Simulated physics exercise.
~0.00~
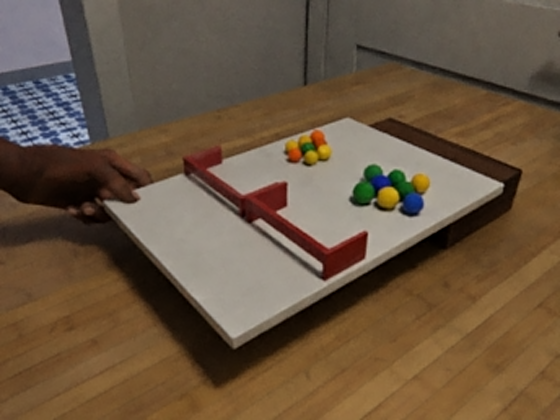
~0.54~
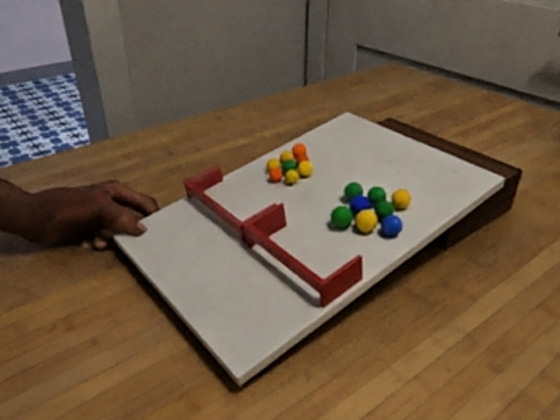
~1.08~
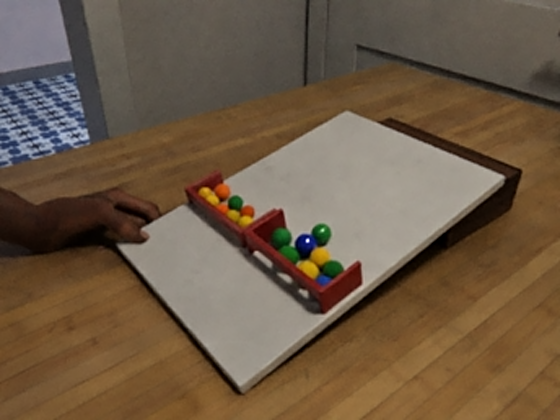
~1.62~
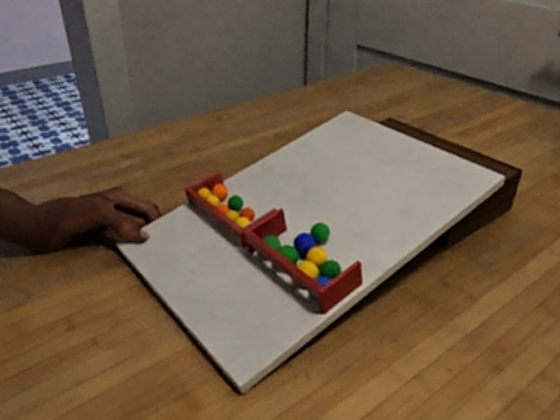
Hand lowering the free end of a tilted white board, two clusters of colourful balls rolling down and gathering behind red barriers.
